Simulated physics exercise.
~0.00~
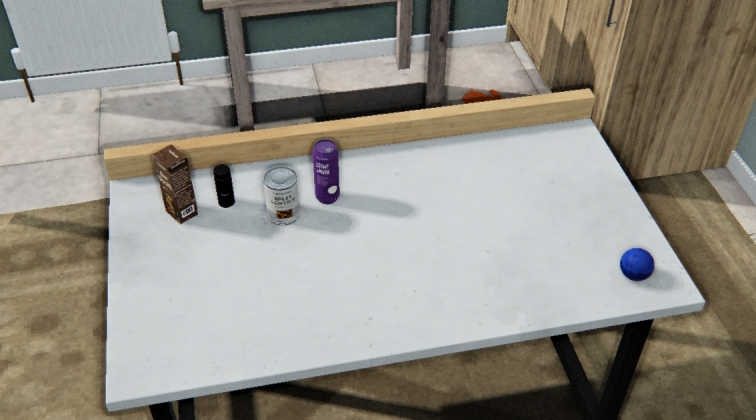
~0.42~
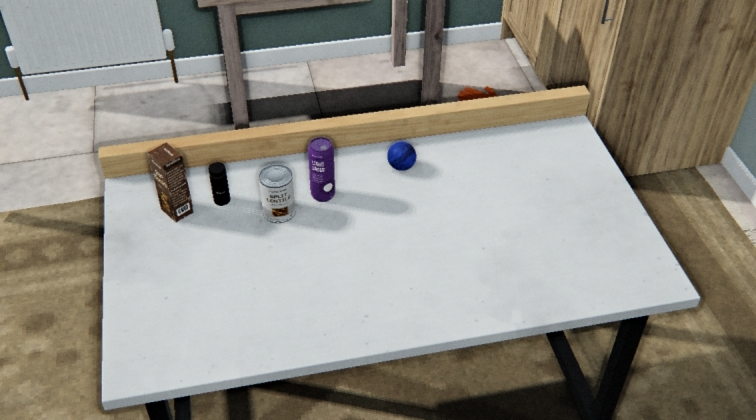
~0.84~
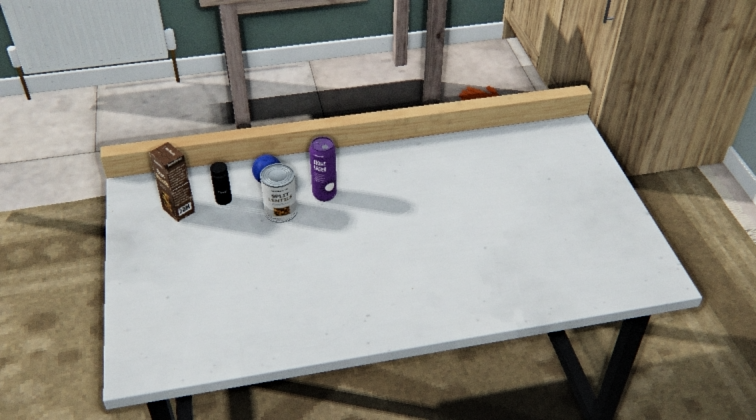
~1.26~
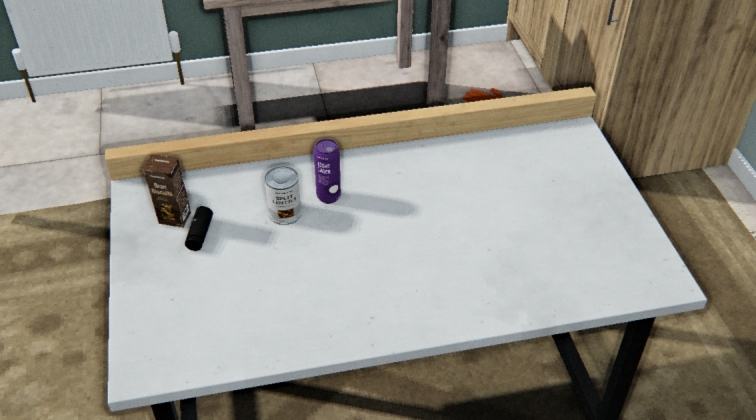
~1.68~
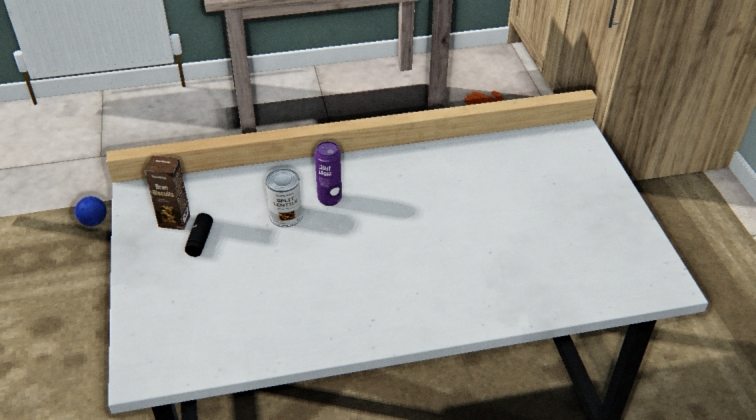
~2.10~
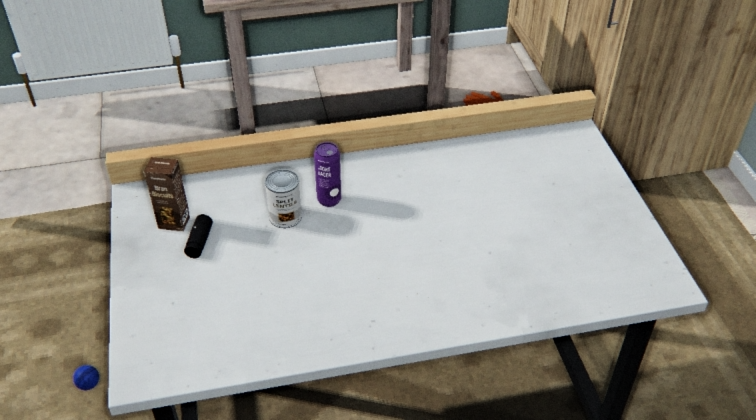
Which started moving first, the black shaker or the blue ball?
The blue ball moved first, travelling across the table while the black shaker was still standing in its place. The shaker was only shifted and tipped over later.
